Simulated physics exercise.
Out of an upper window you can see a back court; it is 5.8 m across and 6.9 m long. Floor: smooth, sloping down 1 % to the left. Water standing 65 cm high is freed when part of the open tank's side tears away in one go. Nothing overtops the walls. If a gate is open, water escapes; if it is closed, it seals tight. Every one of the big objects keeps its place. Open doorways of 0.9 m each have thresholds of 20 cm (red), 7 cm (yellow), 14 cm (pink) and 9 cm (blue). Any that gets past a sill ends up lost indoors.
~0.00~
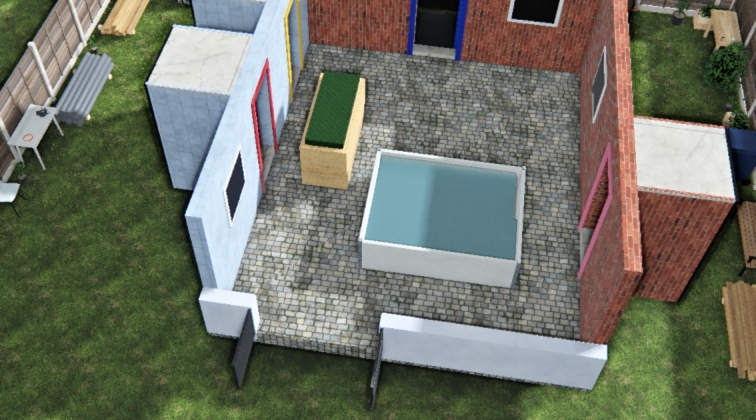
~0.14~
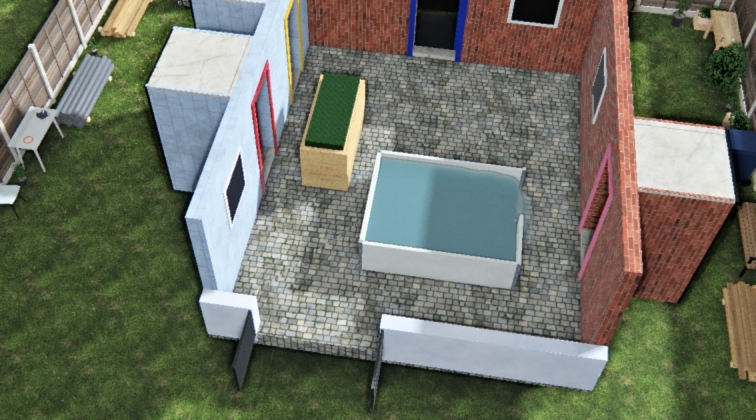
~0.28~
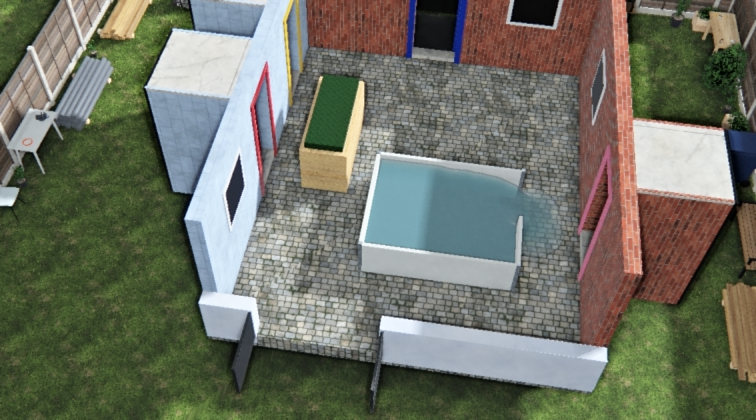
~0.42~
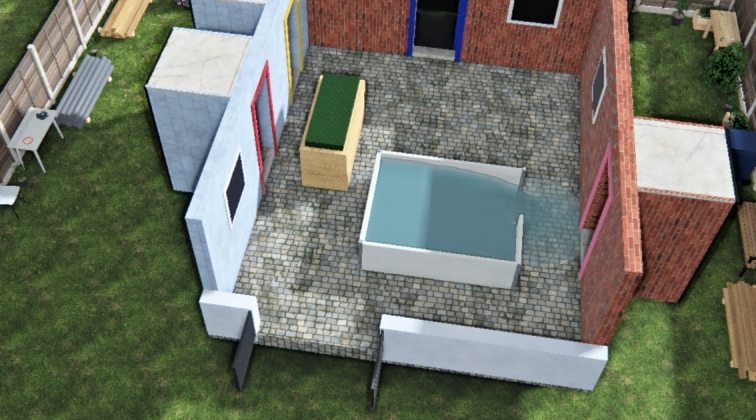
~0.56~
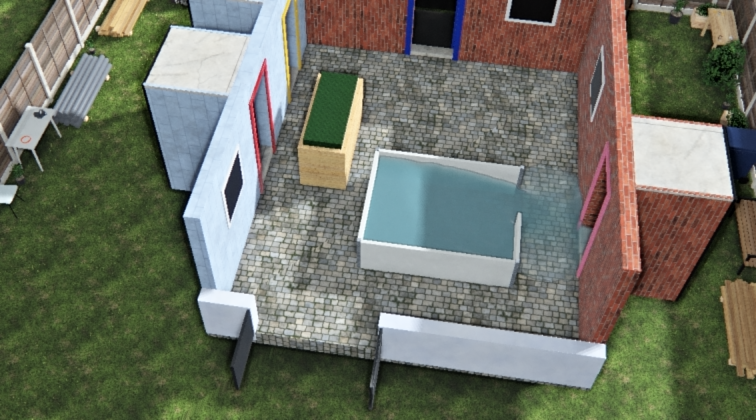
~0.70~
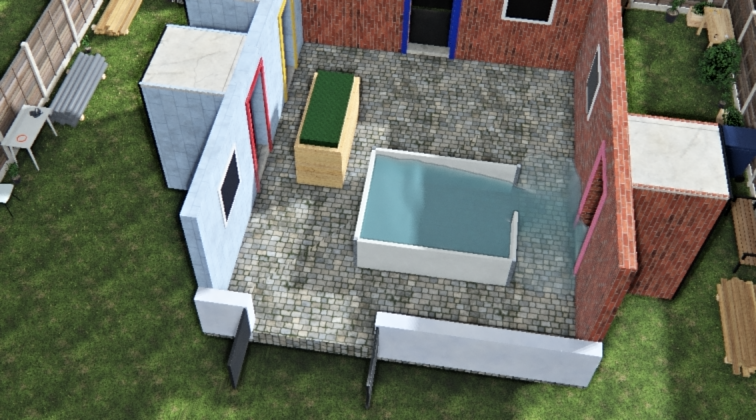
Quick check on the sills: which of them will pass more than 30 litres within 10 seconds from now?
The red door undershoots the limit; the yellow door overshoots the limit; the pink door overshoots the limit; the blue door undershoots the limit.
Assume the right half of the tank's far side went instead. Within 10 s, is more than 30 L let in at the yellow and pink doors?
Compared with the limit, yellow is higher and pink is lower.
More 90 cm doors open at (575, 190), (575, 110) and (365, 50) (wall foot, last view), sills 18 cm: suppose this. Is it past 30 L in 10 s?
In that order: Beyond it, short of it, short of it.
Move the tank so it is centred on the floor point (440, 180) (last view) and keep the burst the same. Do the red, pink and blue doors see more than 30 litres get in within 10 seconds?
So the red door keeps within it, the pink door keeps within it and the blue door keeps within it.
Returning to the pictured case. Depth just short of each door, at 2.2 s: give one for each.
Depths: Red door 0 cm, yellow door 0 cm, pink door 31 cm, blue door 0 cm.
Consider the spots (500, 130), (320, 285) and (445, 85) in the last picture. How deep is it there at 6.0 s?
Taking the spots in order: 2 cm, 5 cm, 7 cm.
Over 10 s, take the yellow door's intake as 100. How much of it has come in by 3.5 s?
I'd put it at about 0 per cent by that point.
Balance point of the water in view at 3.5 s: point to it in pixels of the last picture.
Roughly (474, 202) in the last picture.
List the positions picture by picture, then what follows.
Still water, 65 cm deep, in the open tank at (445, 206), in the first picture.
Water pours out at (517, 211) and has run 0.6 m, to (524, 243); typically 6 cm deep outside, 65 cm at the open tank's back, in the second picture.
The front is at (555, 246), 0.9 m from the gap at (516, 213); 0.9 m2 of floor is under water; 65 cm left at the back of the open tank, in the third picture.
Water pours out at (516, 212) and has run 1.3 m, to (579, 250); typically 8 cm deep outside, 65 cm at the open tank's back, in the fourth picture.
Water pours out at (514, 210) and has run 1.6 m, to (577, 274); typically 7 cm deep outside, 65 cm at the open tank's back, in the fifth picture.
Water pours out at (511, 208) and has run 1.9 m, to (574, 293); typically 8 cm deep outside, 65 cm at the open tank's back, in the sixth picture.
After 1.4 s water covers 15 % of the floor and is deepest (46 cm) near (564, 211); red door not reached, yellow door not reached, pink door 29 cm at the sill, 49 L in, blue door not reached.
After 2.2 s water covers 30 % of the floor and is deepest (42 cm) near (564, 219); red door not reached, yellow door not reached, pink door 31 cm at the sill, 131 L in, blue door not reached.
After 3.5 s water covers 50 % of the floor and is deepest (28 cm) near (564, 219); red door not reached, yellow door not reached, pink door 22 cm at the sill, 220 L in, blue door 10 cm at the sill, 0 L in.
After 6.0 s water covers 80 % of the floor and is deepest (20 cm) near (564, 219); red door 2 cm at the sill, 0 L in, yellow door 16 cm at the sill, 26 L in, pink door 16 cm at the sill, 270 L in, blue door 7 cm at the sill, 1 L in.
After 10.0 s water covers 90 % of the floor and is deepest (15 cm) near (274, 140); red door 14 cm at the sill, 0 L in, yellow door 12 cm at the sill, 116 L in, pink door 9 cm at the sill, 276 L in, blue door 5 cm at the sill, 1 L in.
